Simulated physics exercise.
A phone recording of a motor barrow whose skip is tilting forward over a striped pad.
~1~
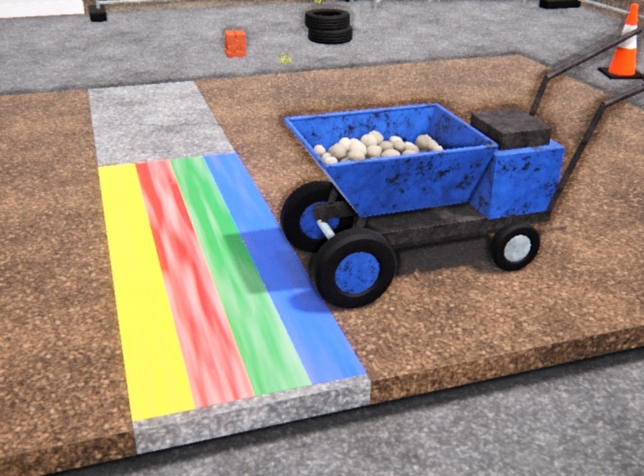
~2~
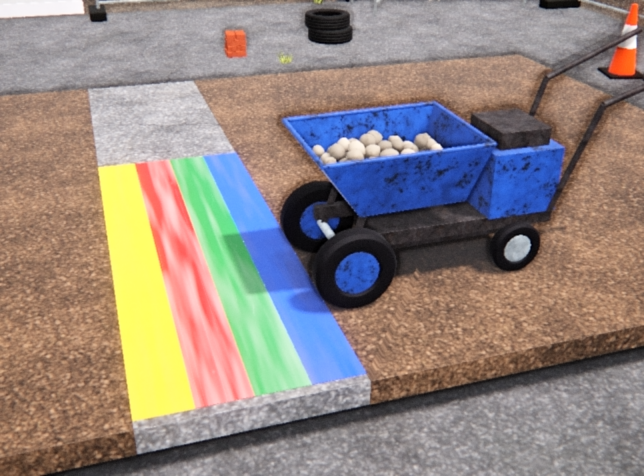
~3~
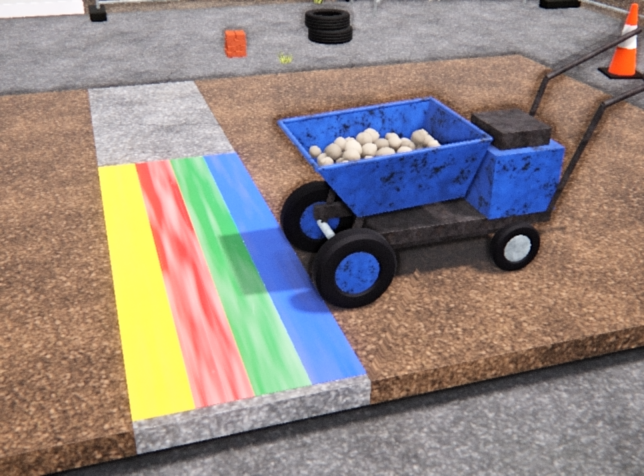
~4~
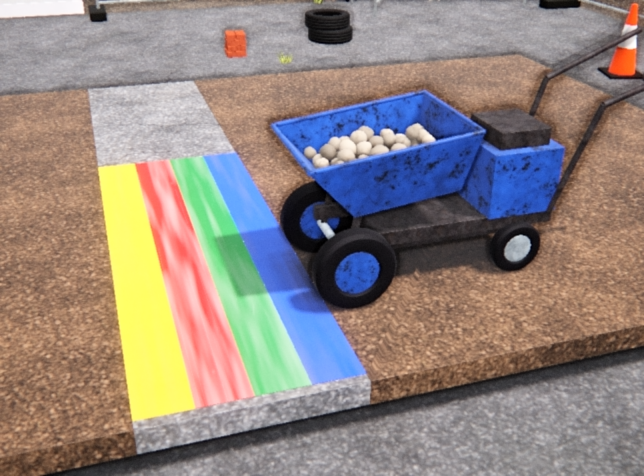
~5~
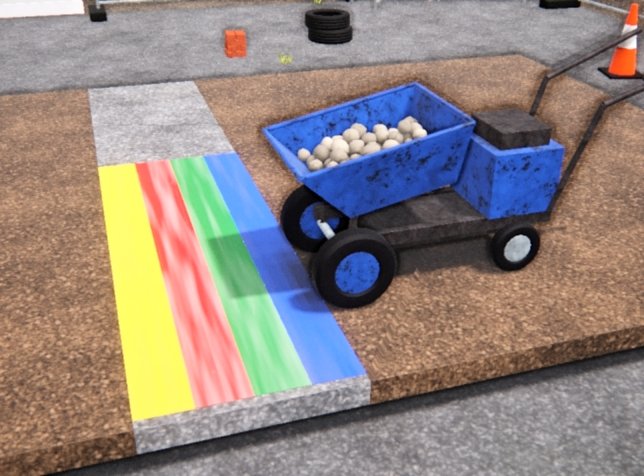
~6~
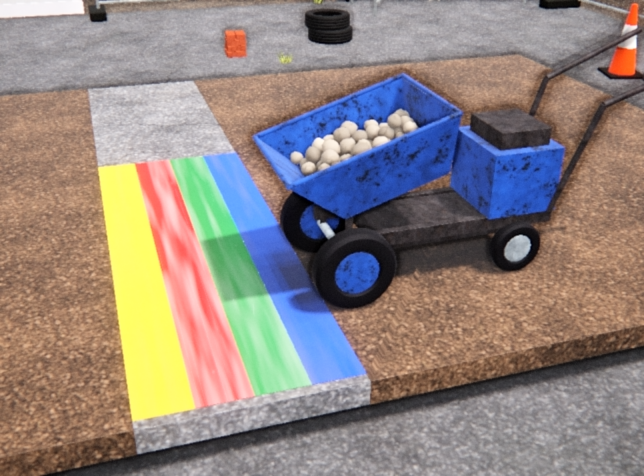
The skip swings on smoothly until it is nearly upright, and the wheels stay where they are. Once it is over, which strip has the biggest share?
Biggest share: The red strip.
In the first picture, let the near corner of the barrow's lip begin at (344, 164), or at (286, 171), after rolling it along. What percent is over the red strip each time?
40 per cent, then 20 per cent.
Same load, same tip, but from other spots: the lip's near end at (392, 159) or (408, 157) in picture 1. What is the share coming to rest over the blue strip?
That comes to some 20 in a hundred for the first try and some 40 in a hundred for the second.
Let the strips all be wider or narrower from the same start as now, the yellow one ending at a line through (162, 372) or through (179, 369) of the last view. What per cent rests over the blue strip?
The first gives 0 %, the second 0 %.
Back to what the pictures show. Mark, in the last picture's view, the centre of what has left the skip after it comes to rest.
It settles centred around (181, 299).
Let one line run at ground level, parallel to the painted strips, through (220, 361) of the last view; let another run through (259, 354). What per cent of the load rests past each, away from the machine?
70 and 90 in a hundred.
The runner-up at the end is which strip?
The second place goes to the yellow one.
Soon after the last picture, skip tipped steeply; all in the skip.
A little later, skip tipped right over; most in the skip; about a quarter over the red strip; a small part over the yellow strip.
Later still, skip tipped right over; a small part in the skip; a small part over the green strip; about half over the red strip; about a quarter over the yellow strip; a small part off the paint.
At rest, skip tipped right over; a small part in the skip; none over the blue strip; a small part over the green strip; about half over the red strip; about a quarter over the yellow strip; a small part off the paint.
